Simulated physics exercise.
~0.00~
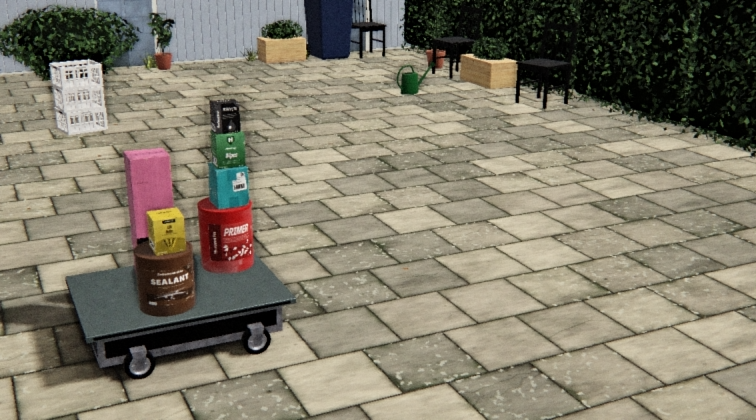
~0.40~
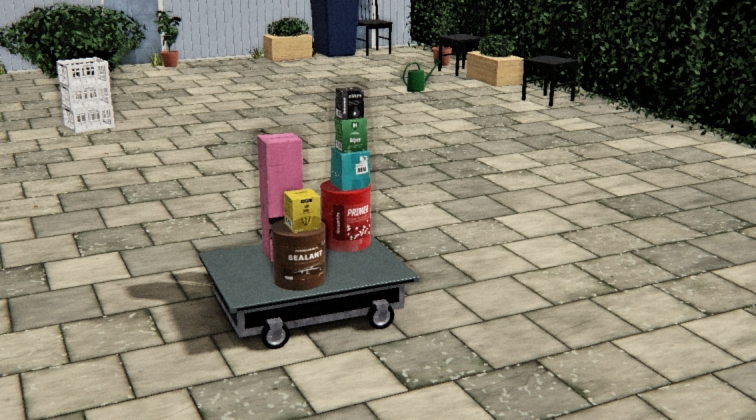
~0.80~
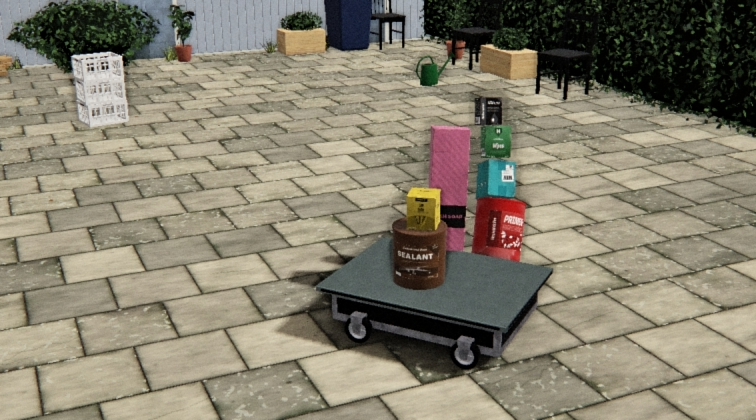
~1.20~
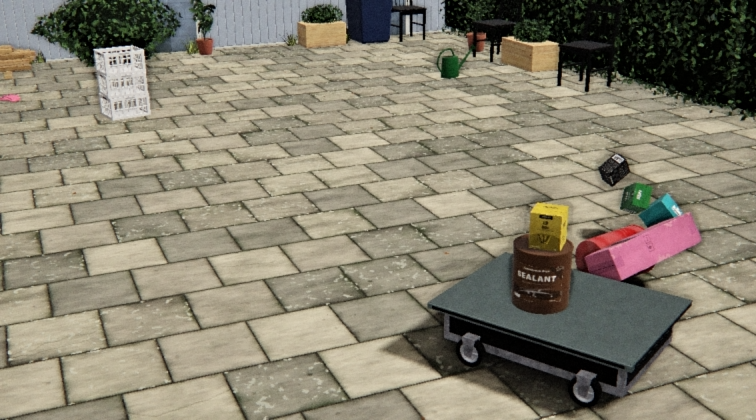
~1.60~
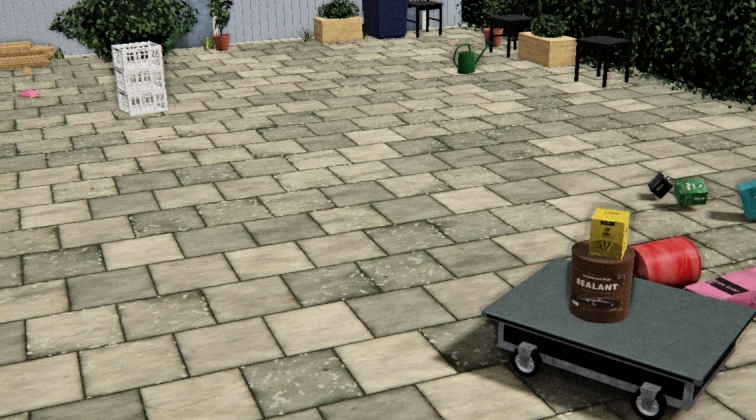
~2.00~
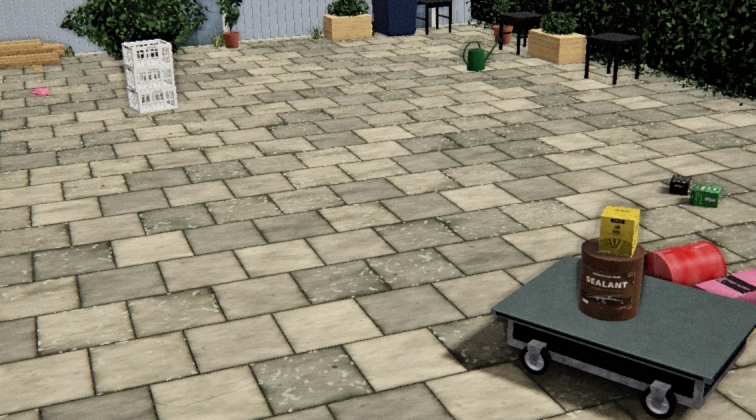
The footage shows a flat cart carrying pails and boxes across a paved patio, turning as it moves right. The red pail, the stack on it and the pink box topple off onto the paving, while the brown pail and yellow box remain aboard as it stops.
